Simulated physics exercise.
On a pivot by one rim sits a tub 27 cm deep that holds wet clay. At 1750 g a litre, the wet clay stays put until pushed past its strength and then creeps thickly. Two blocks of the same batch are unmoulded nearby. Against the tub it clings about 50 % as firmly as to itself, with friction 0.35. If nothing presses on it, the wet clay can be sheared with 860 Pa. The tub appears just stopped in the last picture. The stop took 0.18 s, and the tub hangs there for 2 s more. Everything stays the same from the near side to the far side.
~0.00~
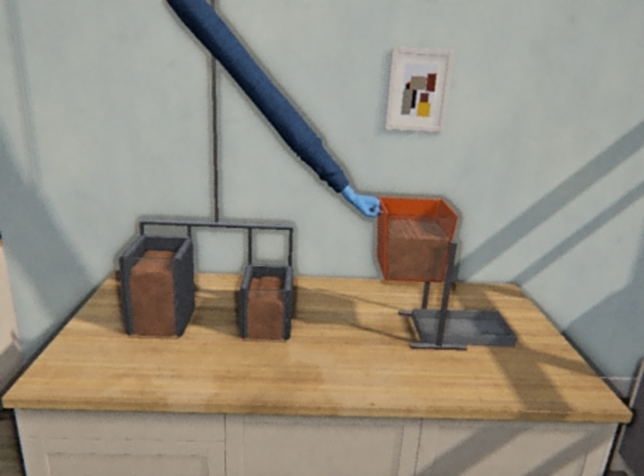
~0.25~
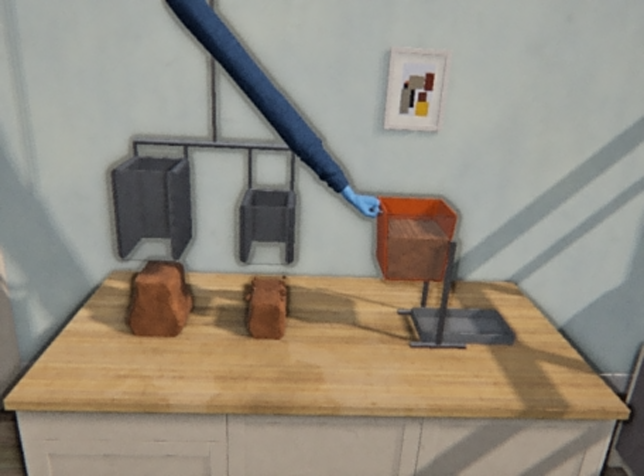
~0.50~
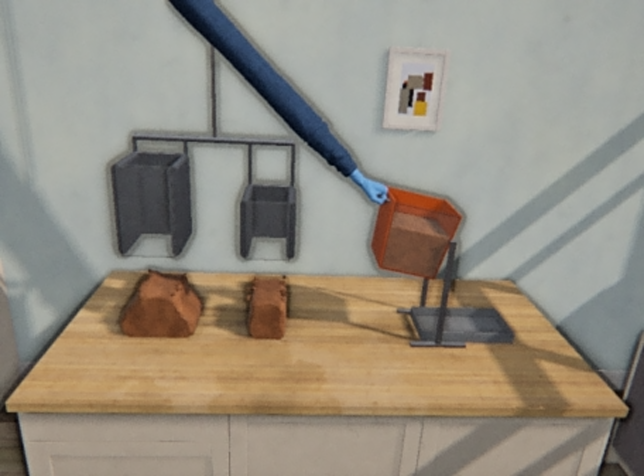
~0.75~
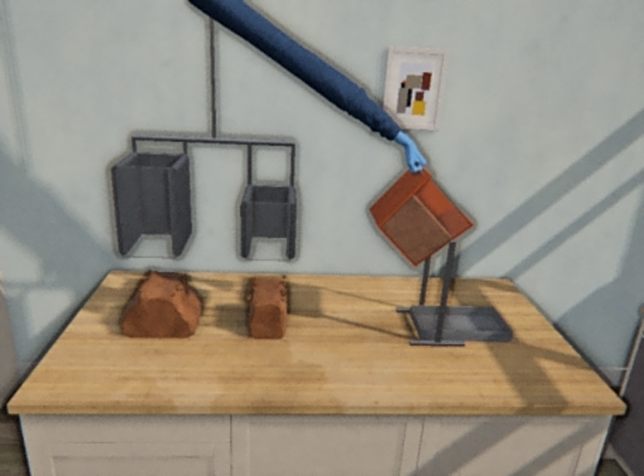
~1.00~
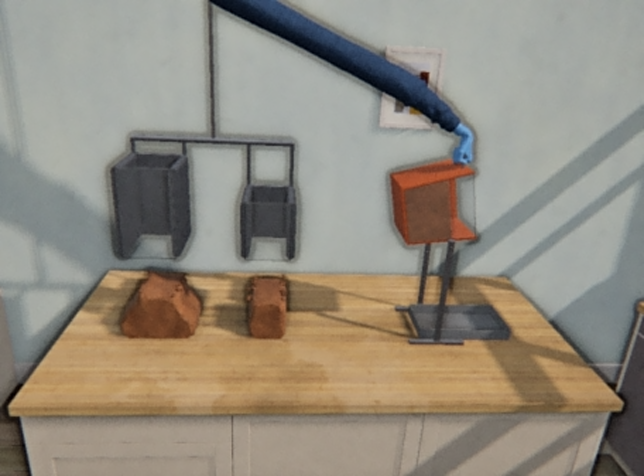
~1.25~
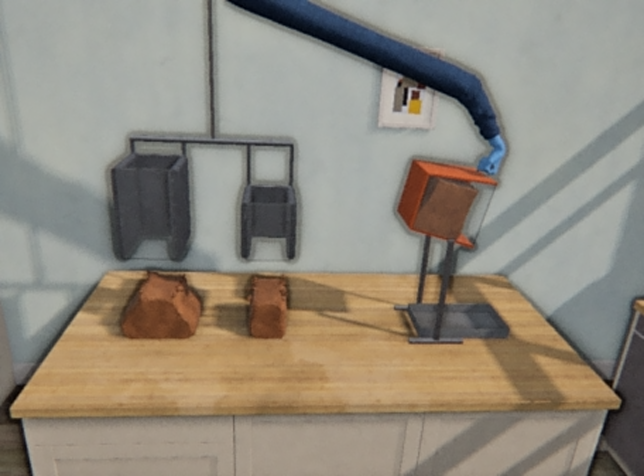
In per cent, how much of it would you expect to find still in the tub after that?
I would expect close to 41 per cent.
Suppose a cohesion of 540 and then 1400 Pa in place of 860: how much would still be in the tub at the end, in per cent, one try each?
Try one gives 40 per cent, try two gives 95 per cent.
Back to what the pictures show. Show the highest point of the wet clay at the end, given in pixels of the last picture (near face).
(438, 209).
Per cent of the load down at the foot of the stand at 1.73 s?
0 %.
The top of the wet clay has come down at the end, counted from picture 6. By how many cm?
The top ends up some 11 cm below its level in the last picture.
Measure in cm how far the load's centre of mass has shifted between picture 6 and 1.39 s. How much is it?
About 6 cm.
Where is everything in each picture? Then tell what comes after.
In the first picture, handle-side rim at (388, 213), tilt 0 degrees; highest point of the wet clay at (401, 237); test blocks 30 cm, 19 cm high (left to right).
In the second picture, handle-side rim at (388, 213), tilt 0 degrees; highest point of the wet clay at (401, 237); test blocks 25 cm, 19 cm high (left to right).
In the third picture, handle-side rim at (396, 202), tilt 11 degrees; highest point of the wet clay at (395, 227); test blocks 20 cm, 19 cm high (left to right).
In the fourth picture, handle-side rim at (432, 177), tilt 45 degrees; highest point of the wet clay at (415, 197); test blocks 20 cm, 19 cm high (left to right).
In the fifth picture, handle-side rim at (474, 174), tilt 79 degrees; highest point of the wet clay at (447, 182); test blocks 20 cm, 19 cm high (left to right).
In the sixth picture, handle-side rim at (496, 185), tilt 101 degrees; highest point of the wet clay at (442, 181); test blocks 20 cm, 19 cm high (left to right).
By 1.39 s, the tub is at 101 degrees and holds 100 %.
By 1.56 s, the tub is at 101 degrees and holds 67 %.
By 1.73 s, the tub is at 101 degrees and holds 43 %.
By 1.90 s, the tub is at 101 degrees and holds 41 %.
By 3.25 s, at the end, the tub is at 101 degrees and holds 41 %.
